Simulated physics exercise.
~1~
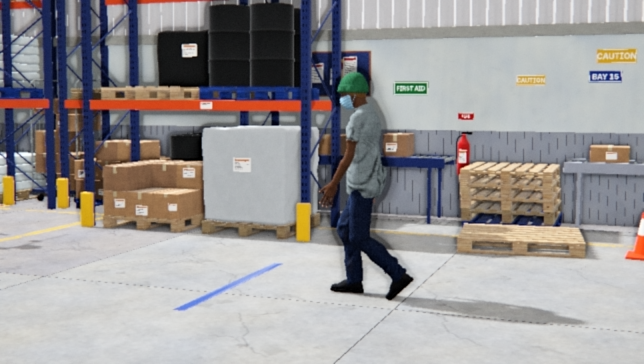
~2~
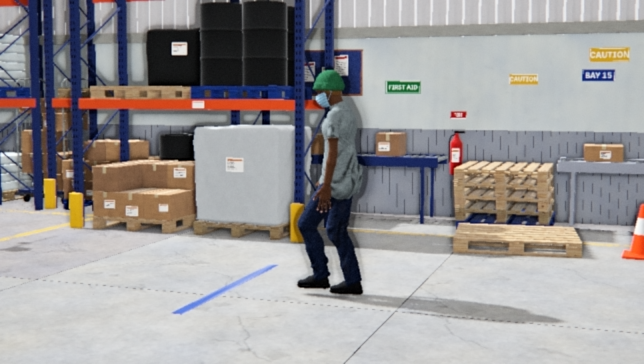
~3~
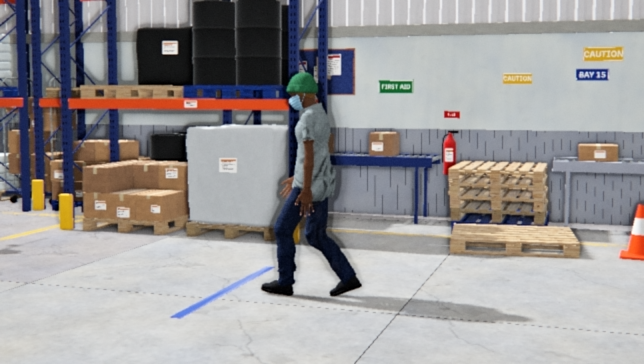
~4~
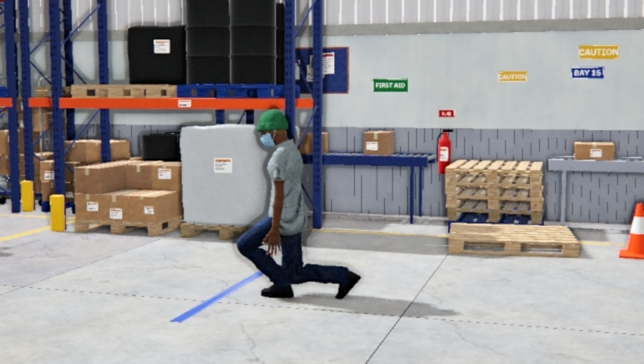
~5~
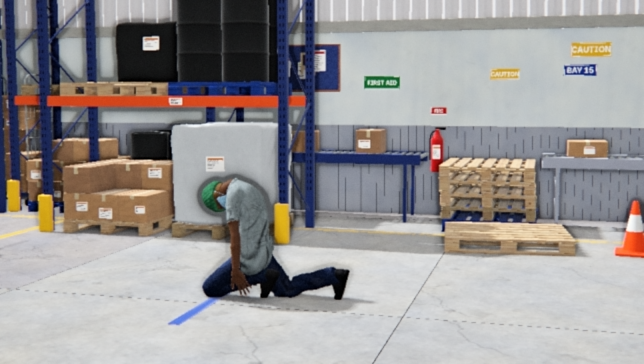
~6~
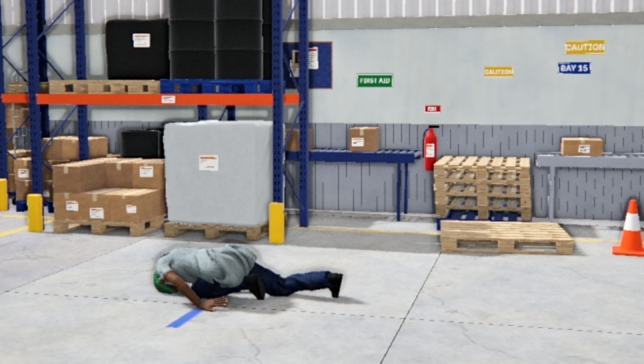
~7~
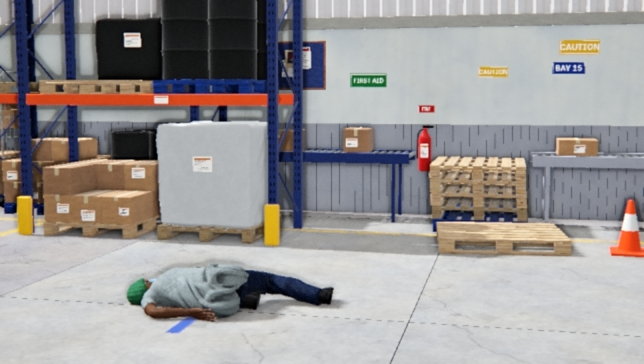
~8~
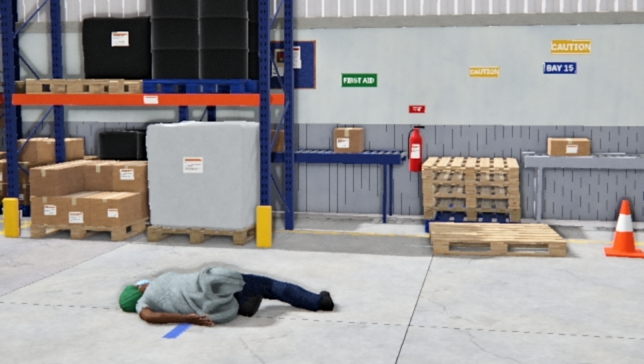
In a warehouse, a person in a green cap walks left, collapses, and lies with hips short of the blue tape.
